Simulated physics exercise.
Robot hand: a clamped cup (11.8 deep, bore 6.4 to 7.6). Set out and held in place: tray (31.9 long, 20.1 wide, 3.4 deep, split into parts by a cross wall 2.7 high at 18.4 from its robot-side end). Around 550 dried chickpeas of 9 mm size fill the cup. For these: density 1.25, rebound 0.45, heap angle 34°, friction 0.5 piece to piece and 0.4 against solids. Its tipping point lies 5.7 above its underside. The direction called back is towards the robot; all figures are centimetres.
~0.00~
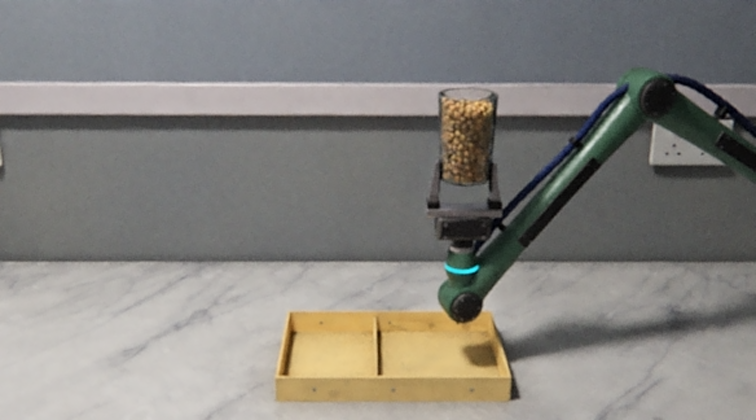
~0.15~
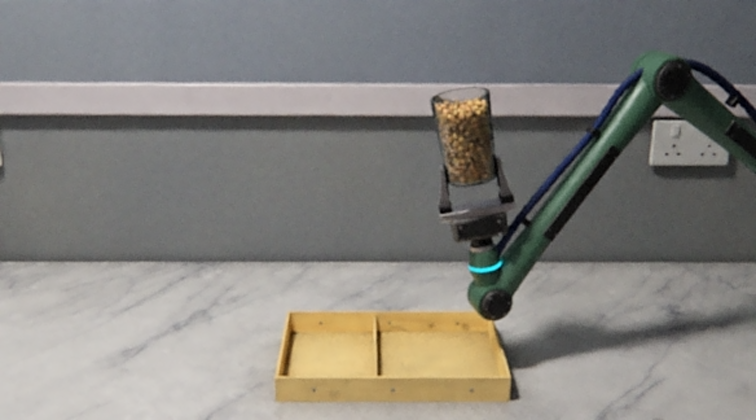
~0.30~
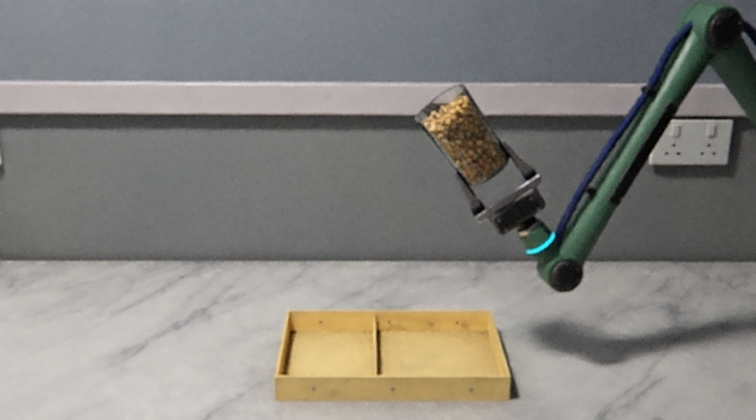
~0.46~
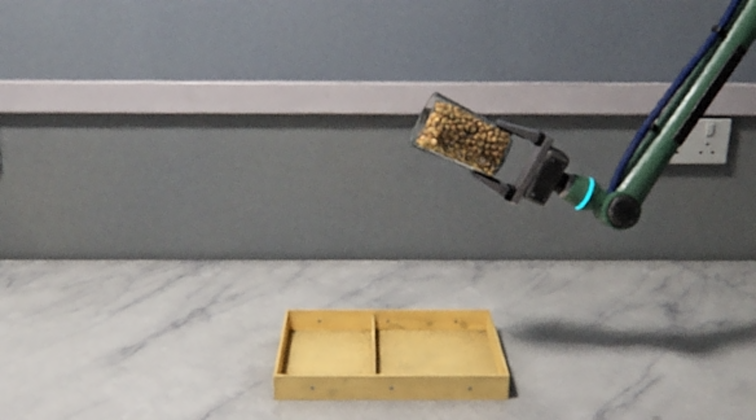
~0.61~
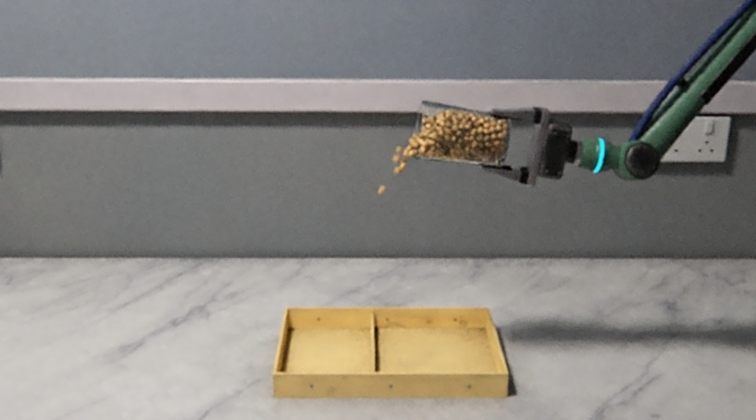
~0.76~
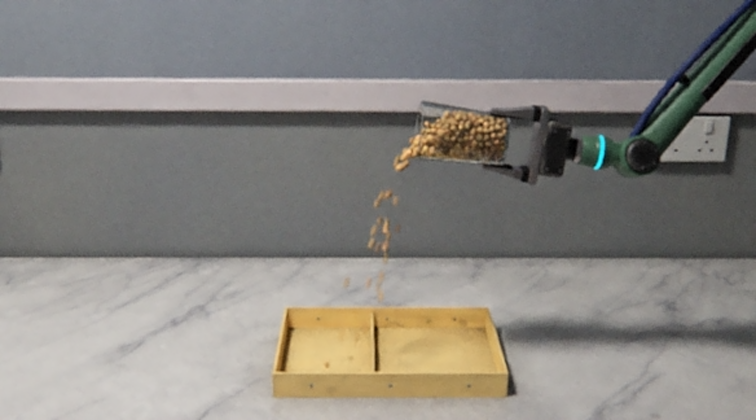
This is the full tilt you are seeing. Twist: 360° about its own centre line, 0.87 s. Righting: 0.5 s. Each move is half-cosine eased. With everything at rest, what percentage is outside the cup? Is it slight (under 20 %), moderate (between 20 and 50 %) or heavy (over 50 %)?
It is moderate, between 20 and 50 %.
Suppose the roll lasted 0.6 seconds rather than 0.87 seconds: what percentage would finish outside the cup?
It would come to around 25 percent.
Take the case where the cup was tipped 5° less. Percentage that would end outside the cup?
Then about 25 per cent.
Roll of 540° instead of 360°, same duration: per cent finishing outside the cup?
It would come to around 30 per cent.
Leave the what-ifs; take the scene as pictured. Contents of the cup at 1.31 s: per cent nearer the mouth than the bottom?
Roughly 40 percent.
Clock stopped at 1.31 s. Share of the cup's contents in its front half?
60 %.
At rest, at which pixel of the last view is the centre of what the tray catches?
At about (344, 361).
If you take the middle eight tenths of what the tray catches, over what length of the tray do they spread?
Spread length: Close to 20 cm.
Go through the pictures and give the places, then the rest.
The cup middle at (467, 138), upright; upper third of the load around (467, 117), from x 445 to 490, top at y 100; 553 in the cup, in the first frame.
The cup middle at (466, 138), tipped 10°; upper third of the load around (465, 118), from x 435 to 490, top at y 100, in the second frame.
The cup middle at (465, 138), tipped 36°; upper third of the load around (459, 120), from x 425 to 505, top at y 100, in the third frame.
The cup middle at (463, 137), tipped 65°; upper third of the load around (454, 124), from x 420 to 505, top at y 105, in the fourth frame.
The cup middle at (463, 136), tipped 82°; upper third of the load around (465, 125), from x 380 to 505, top at y 110; 547 in the cup, 6 in flight or on a rim, in the fifth frame.
The cup middle at (462, 136), tipped 83°; upper third of the load around (468, 126), from x 325 to 505, top at y 115; 521 in the cup, 4 in the far-side part, 28 in flight or on a rim, in the sixth frame.
After 1.31 s, tipped 83°, highest piece 38 above the table; 447 in the cup, 44 in the far-side part, 22 in the robot-side part, 1 on the table or floor, 39 in flight or on a rim.
After 1.86 s, tipped 48°, highest piece 38 above the table; 375 in the cup, 110 in the far-side part, 54 in the robot-side part, 5 on the table or floor, 9 in flight or on a rim.
After 2.33 s, upright, highest piece 39 above the table; 375 in the cup, 115 in the far-side part, 56 in the robot-side part, 7 on the table or floor.
After 3.03 s, upright, highest piece 39 above the table; 375 in the cup, 115 in the far-side part, 56 in the robot-side part, 7 on the table or floor.
In the end, 375 in the cup, 115 in the far-side part, 56 in the robot-side part, 7 on the table or floor. That is 32 % outside the cup.
